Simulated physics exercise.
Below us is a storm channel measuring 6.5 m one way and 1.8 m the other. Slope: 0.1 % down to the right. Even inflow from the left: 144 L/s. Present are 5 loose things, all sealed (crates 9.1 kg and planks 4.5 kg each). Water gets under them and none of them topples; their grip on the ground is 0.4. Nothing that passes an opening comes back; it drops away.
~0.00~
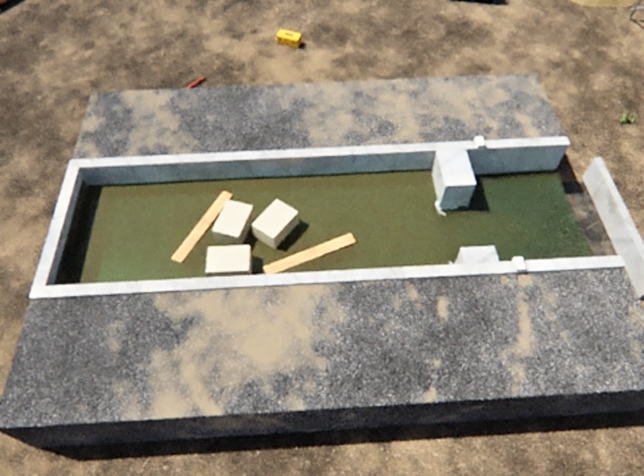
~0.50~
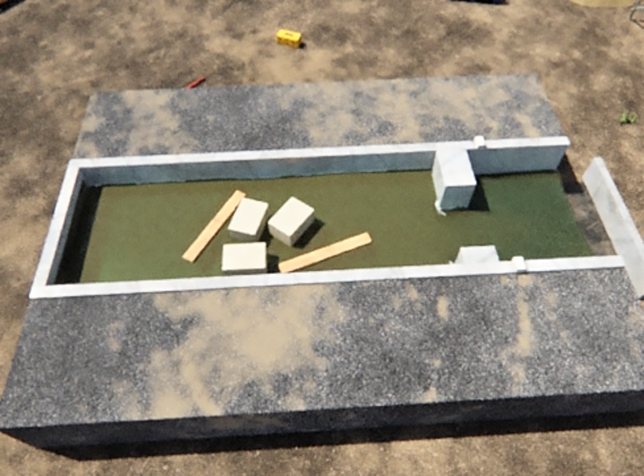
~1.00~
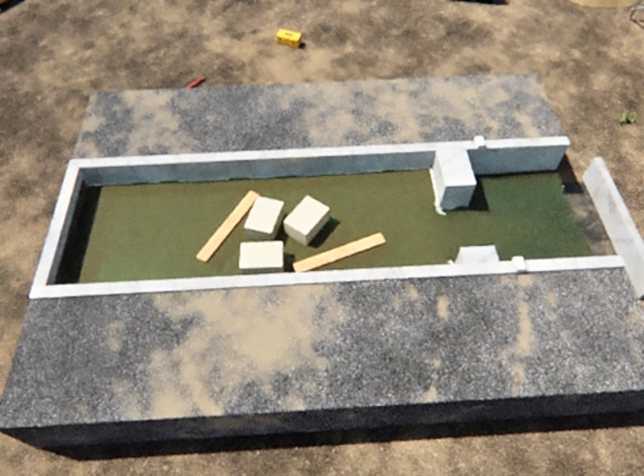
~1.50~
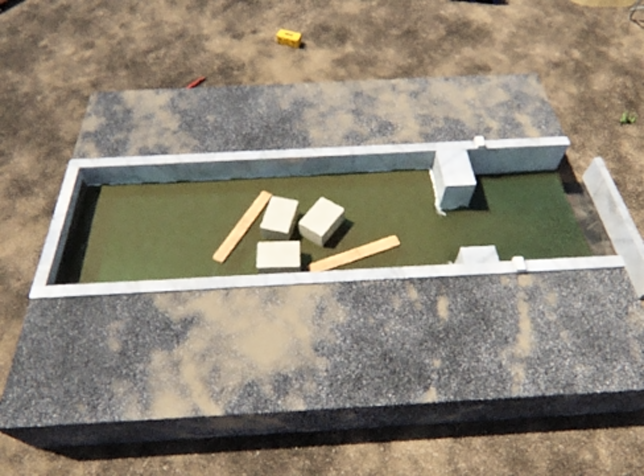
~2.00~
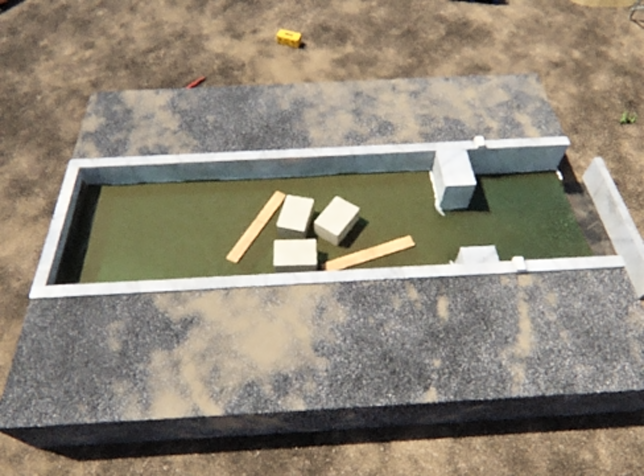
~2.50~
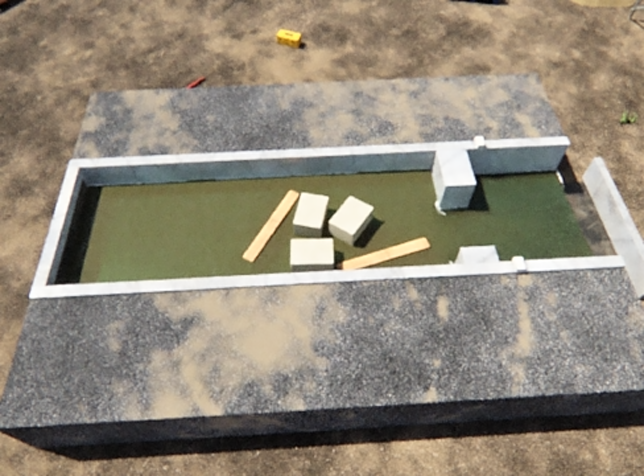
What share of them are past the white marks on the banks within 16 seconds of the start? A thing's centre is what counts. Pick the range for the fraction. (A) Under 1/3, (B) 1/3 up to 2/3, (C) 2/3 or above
The answer is C.
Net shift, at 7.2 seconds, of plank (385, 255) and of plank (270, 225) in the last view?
Respectively: Gone out and 300 cm.
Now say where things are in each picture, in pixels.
In the first picture, a crate at (228, 258), afloat; a crate at (233, 218), afloat; 20 cm deep round most things; 0 of 5 have shifted.
In the second picture, a crate at (244, 256) floats, 19 cm from its start; a crate at (248, 216), afloat, 20 cm from its start; 20 cm deep round most things; 5 of 5 have shifted.
In the third picture, a crate at (261, 255) floats, 39 cm from its start; a crate at (264, 214) floats, 40 cm from its start; 20 cm deep round most things; 5 of 5 have shifted.
In the fourth picture, a crate at (278, 254) floats, 60 cm from its start; a crate at (280, 214), afloat, 59 cm from its start; about 1940 L in view; 5 of 5 have shifted.
In the fifth picture, a crate at (295, 252) floats, 80 cm from its start; a crate at (295, 213) floats, 79 cm from its start; about 1940 L in view; 5 of 5 have shifted.
In the sixth picture, a crate at (312, 251) floats, 100 cm from its start; a crate at (311, 210), afloat, 99 cm from its start; about 1940 L in view; 5 of 5 have shifted.
After 3.5 s 0 of 5 are over the mark; 5 afloat.
After 7.2 s 4 of 5 are over the mark; 1 afloat.
After 12.0 s 4 of 5 are over the mark; 1 afloat.
After 16.0 s 4 of 5 are over the mark; 1 afloat.
